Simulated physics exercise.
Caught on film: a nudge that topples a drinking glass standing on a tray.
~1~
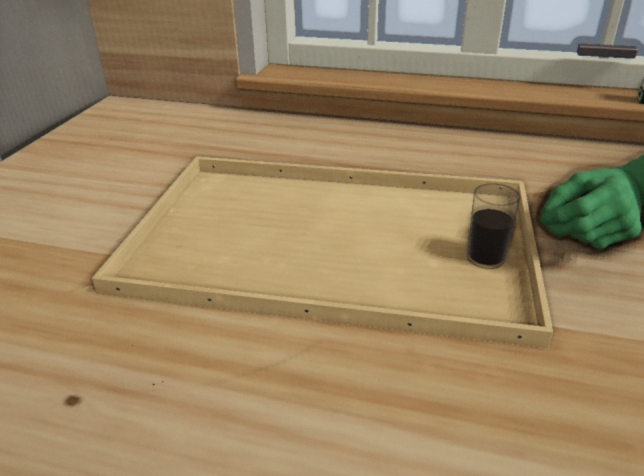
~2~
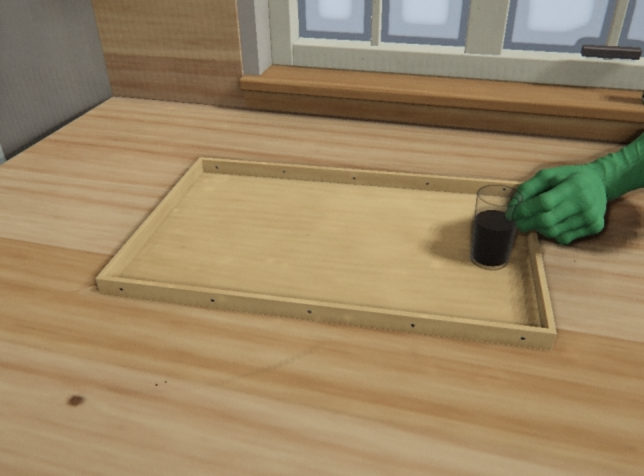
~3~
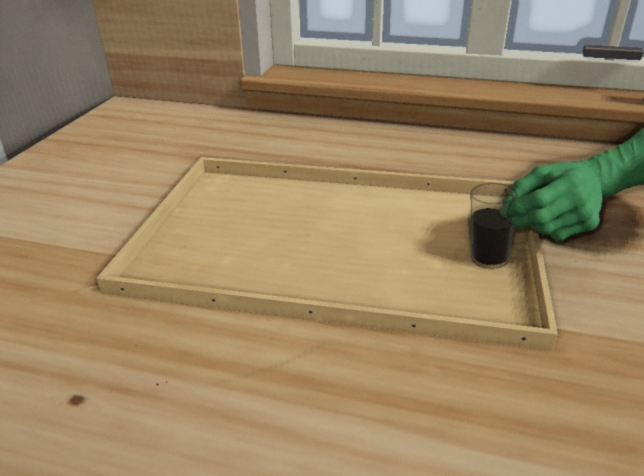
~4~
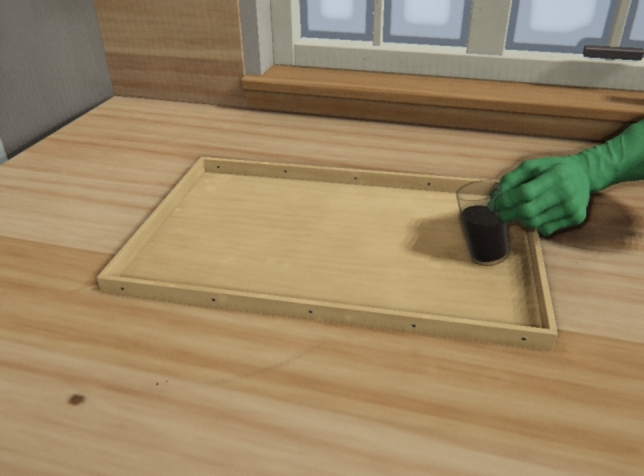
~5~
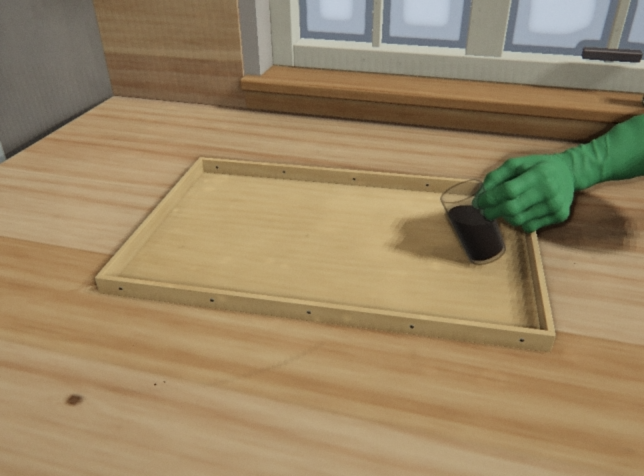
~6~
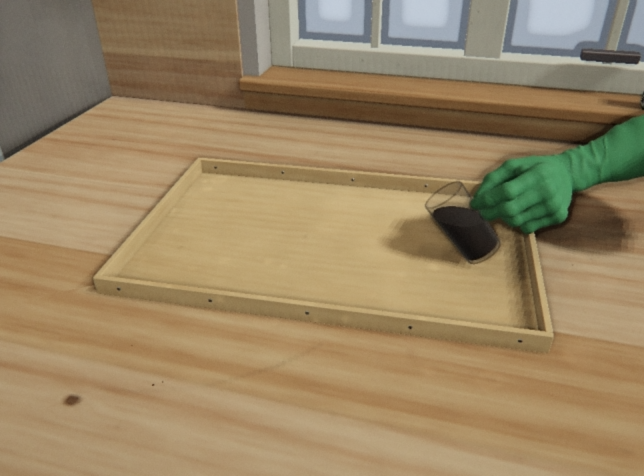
A green hand reaches in from the right and pushes a clear drinking glass of dark liquid leftward, the glass leaning farther and farther left while the view shifts very slightly. The glass is at the right end of a shallow, pale wooden tray. The tray rests on a light wood-grain countertop, seen from above at an angle, with a wooden sill and pale-framed window behind.
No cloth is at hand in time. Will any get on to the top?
The spill stays in the tray.
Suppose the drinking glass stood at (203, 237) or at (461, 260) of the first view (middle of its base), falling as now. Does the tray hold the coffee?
In the first try it escapes from the tray; in the second it keeps within the tray.
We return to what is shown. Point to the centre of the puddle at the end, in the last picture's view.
Close to (257, 222).
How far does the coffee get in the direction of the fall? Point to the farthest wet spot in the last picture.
Around (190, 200).
Shortly, the drinking glass lies in the tray; the puddle covers about as much as a plate; none is outside.
Then, the puddle covers about as much as a tray; none is outside.
At the finish, the puddle covers about as much as a tray; none is outside.
